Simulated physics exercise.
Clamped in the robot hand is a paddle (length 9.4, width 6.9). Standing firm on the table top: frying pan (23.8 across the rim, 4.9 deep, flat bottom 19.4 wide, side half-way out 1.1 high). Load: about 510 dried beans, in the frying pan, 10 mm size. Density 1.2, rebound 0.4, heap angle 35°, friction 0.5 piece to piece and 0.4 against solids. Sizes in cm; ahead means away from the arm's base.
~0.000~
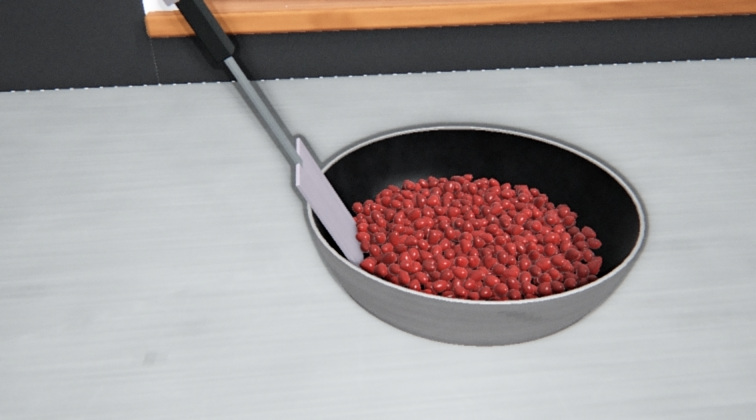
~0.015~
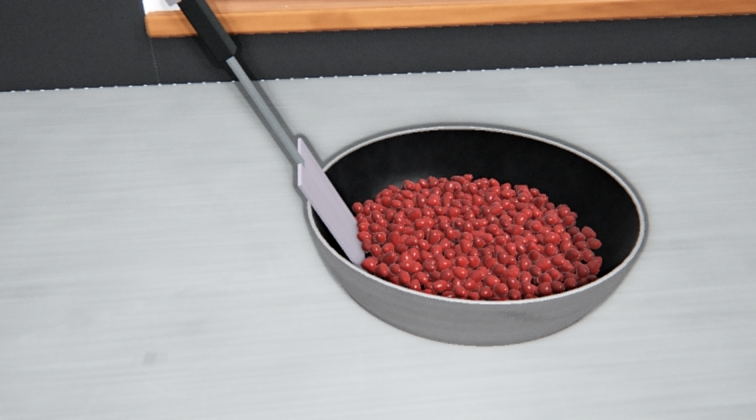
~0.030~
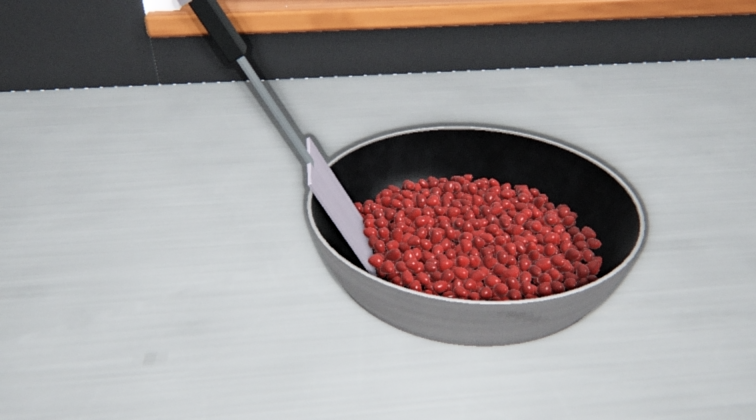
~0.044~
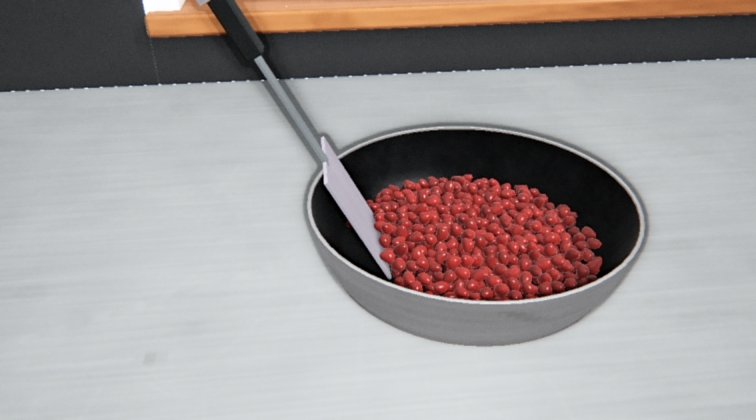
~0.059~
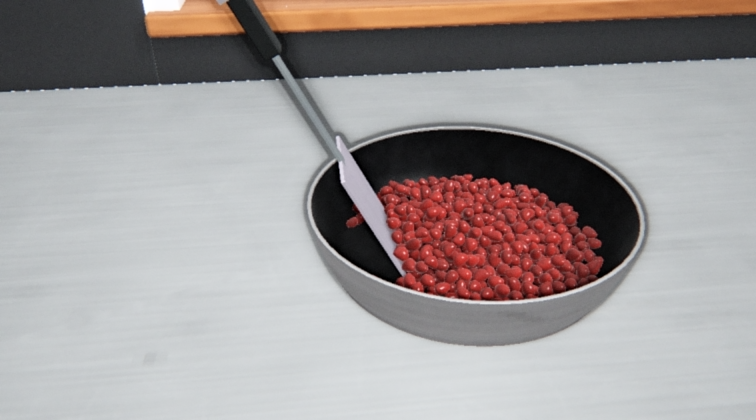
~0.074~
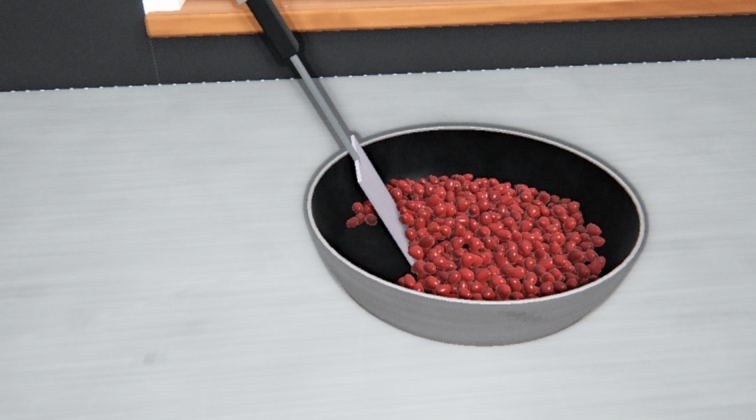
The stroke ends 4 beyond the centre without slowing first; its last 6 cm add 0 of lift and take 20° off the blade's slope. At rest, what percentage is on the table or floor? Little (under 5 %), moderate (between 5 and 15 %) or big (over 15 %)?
Answer: Little; under 5 % of the dried beans finish on the table or floor.
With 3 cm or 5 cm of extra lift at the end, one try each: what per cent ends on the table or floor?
About 0 and 0 per cent.
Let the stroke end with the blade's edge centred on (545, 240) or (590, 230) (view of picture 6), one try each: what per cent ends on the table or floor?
Some 0 and 10 per cent.
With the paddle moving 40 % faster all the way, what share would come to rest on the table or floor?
It would be near 0 per cent.
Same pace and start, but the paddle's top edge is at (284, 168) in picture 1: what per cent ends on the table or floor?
About 0 per cent.
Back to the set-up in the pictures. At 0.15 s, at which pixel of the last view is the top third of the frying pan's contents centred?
At about (514, 223).
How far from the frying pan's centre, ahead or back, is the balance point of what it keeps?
Roughly 3.5 cm ahead.
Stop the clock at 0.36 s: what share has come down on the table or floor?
Roughly 0 per cent.
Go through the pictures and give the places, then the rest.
In the first picture, paddle top edge at (298, 160), sloping 63°; upper third of the load around (466, 235), from x 355 to 595, top at y 180; 513 in the frying pan.
In the second picture, paddle top edge at (299, 160), sloping 63°; upper third of the load around (466, 235), from x 355 to 595, top at y 180.
In the third picture, paddle top edge at (309, 159), sloping 63°; upper third of the load around (462, 234), from x 355 to 595, top at y 180.
In the fourth picture, paddle top edge at (324, 159), sloping 63°; upper third of the load around (457, 230), from x 355 to 595, top at y 180.
In the fifth picture, paddle top edge at (340, 158), sloping 63°; upper third of the load around (465, 227), from x 355 to 595, top at y 180.
In the sixth picture, paddle top edge at (356, 157), sloping 63°; upper third of the load around (472, 225), from x 355 to 600, top at y 180; 513 in the frying pan.
By 0.11 s, sloping 61°, highest piece 5 above the table; 513 in the frying pan.
By 0.15 s, sloping 53°, highest piece 4 above the table; 513 in the frying pan.
By 0.36 s, sloping 43°, highest piece 4 above the table; 513 in the frying pan.
By 1.41 s, sloping 43°, highest piece 4 above the table; 513 in the frying pan.
Final count, 513 in the frying pan. That is 0 % on the table or floor.
